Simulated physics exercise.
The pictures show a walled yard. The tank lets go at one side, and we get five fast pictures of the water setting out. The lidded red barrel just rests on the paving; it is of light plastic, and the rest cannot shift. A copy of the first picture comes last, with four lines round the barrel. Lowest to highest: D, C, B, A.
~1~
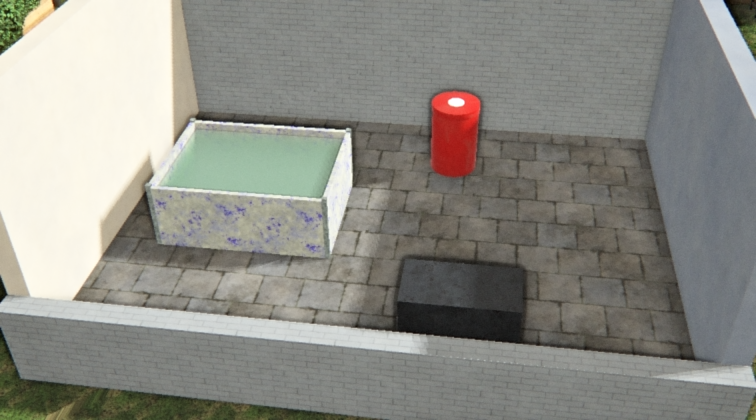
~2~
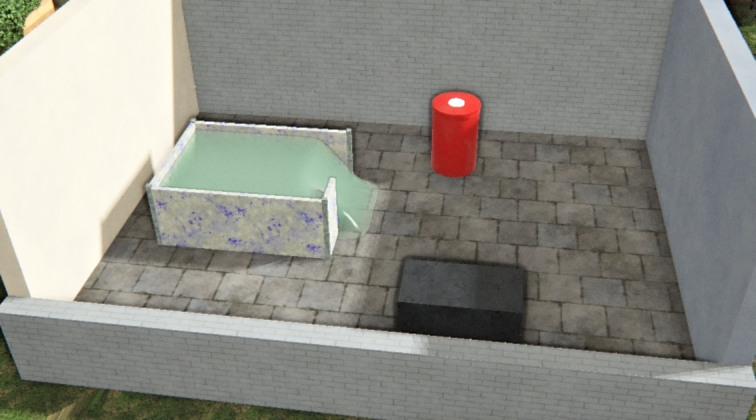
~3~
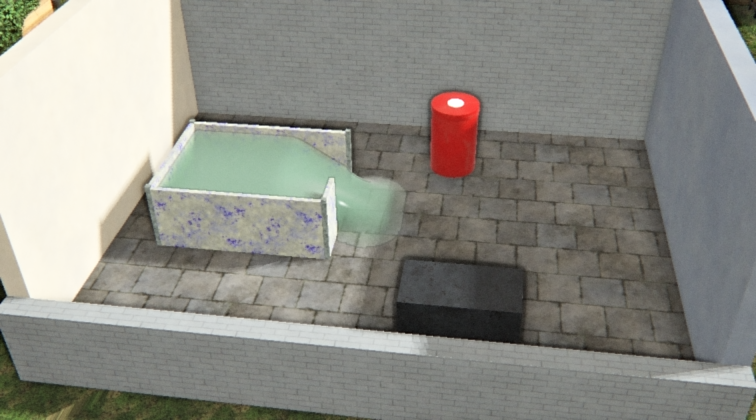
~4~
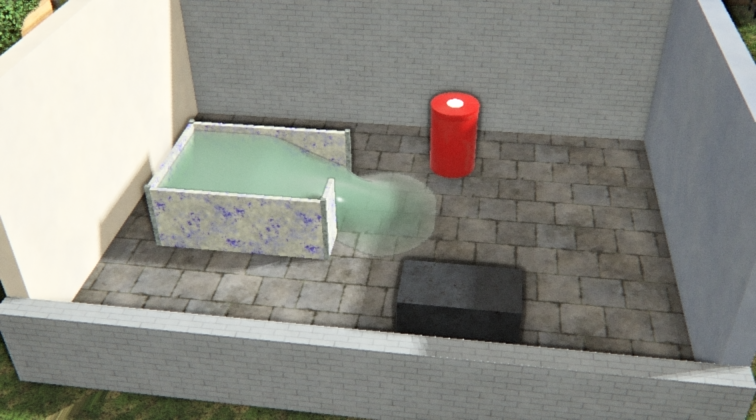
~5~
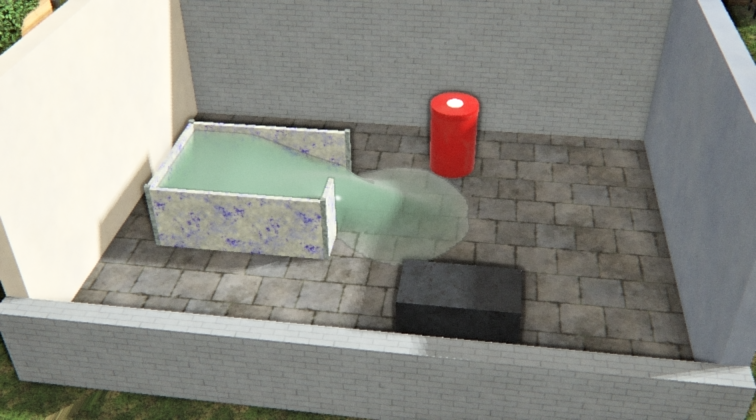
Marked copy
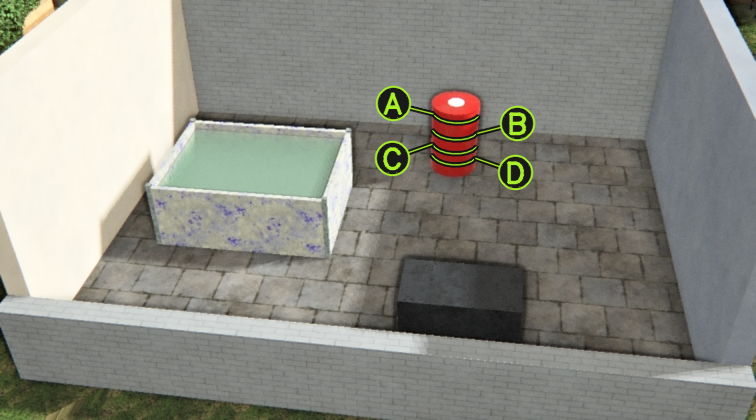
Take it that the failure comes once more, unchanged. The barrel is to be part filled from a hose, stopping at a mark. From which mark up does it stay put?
It is C.
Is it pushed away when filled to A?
No, that is safe.
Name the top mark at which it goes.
The answer is D.
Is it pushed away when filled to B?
No, that is safe.
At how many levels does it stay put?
Three of the four.
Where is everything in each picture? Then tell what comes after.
Lid of the red barrel at (456, 103); tank full, its middle at (254, 164).
Water covers 2 % of the ground and is seen nearest the barrel at (366, 182).
Water covers 3 % of the ground and is seen nearest the barrel at (395, 188).
Water covers 6 % of the ground and is seen nearest the barrel at (401, 182).
Lid of the red barrel at (455, 104); water covers 9 % of the ground and is seen nearest the barrel at (433, 177).
On the marked copy, A at (454, 123); B at (453, 139); C at (453, 153); D at (452, 164); from the bottom up D, C, B, A.
For mark A, it does not move.
For mark B, it does not move.
For mark C, it does not move.
For mark D, it is pushed about its own width away.
